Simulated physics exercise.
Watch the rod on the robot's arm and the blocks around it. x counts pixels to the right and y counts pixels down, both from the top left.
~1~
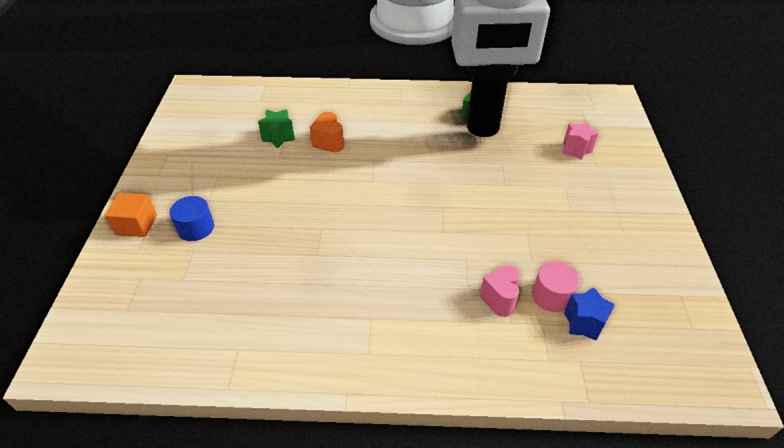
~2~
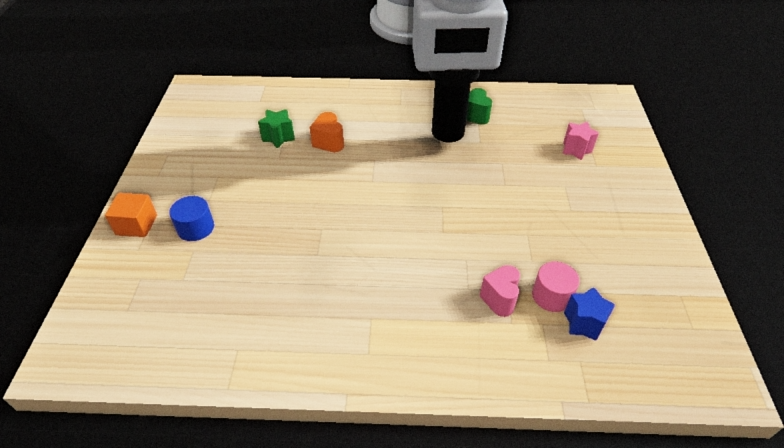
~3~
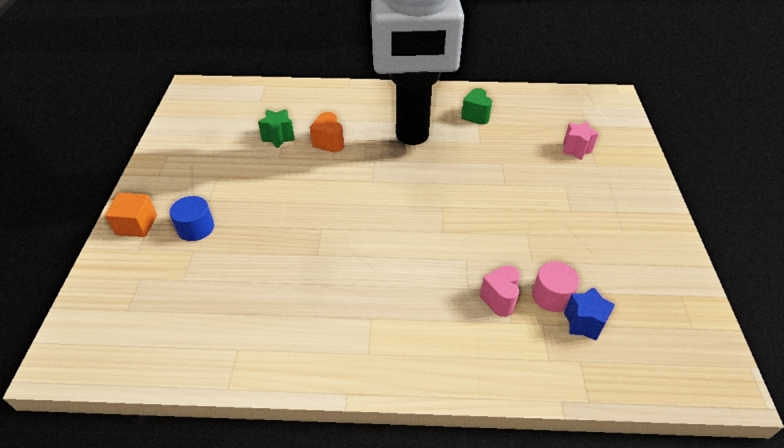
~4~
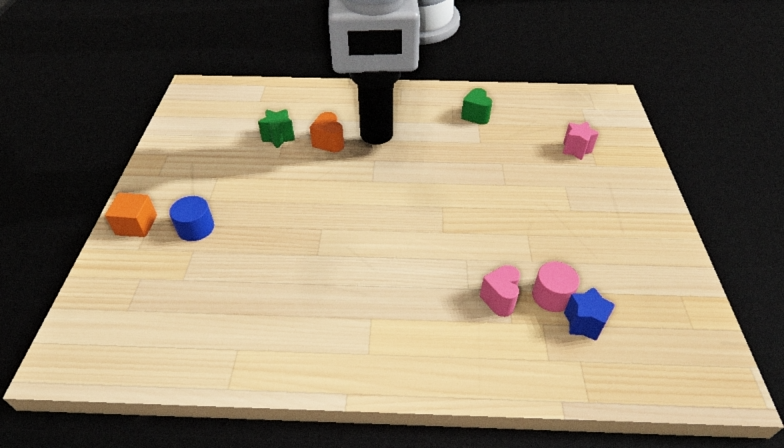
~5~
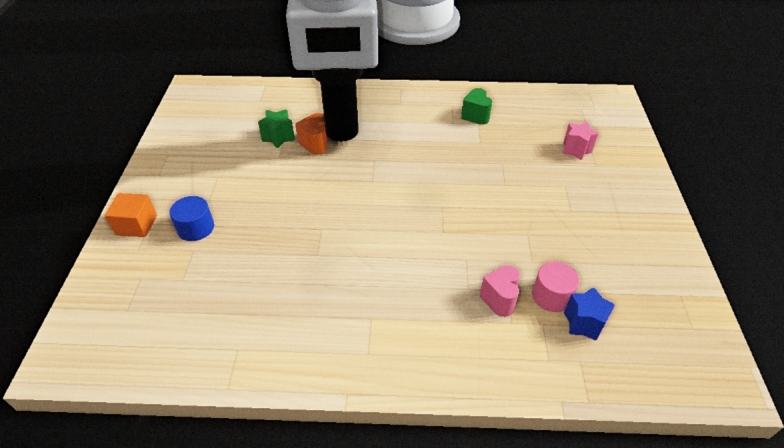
The robot's black rod moves left across the board and nudges the orange heart slightly left.
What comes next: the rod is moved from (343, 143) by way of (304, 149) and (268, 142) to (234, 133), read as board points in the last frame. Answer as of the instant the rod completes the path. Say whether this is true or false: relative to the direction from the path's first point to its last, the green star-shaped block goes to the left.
False - the claim does not hold.
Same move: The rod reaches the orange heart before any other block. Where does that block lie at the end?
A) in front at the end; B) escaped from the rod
The one that fits is A, in front at the end.
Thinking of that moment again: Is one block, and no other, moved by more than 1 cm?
Final answer: No.
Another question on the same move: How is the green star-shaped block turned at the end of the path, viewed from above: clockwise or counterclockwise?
Answer: Clockwise.
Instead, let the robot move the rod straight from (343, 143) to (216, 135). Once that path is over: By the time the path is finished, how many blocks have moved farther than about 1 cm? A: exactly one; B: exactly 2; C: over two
B: Exactly 2.
What follows on the original path. One third of the way, rod at (302, 138); green star-shaped block at (257, 113); orange heart at (274, 126).
Two thirds of the way, rod at (266, 130); green star-shaped block at (229, 104); orange heart at (237, 119).
At the end, rod at (231, 121); green star-shaped block at (213, 94), turned 40° clockwise; orange heart at (202, 111).
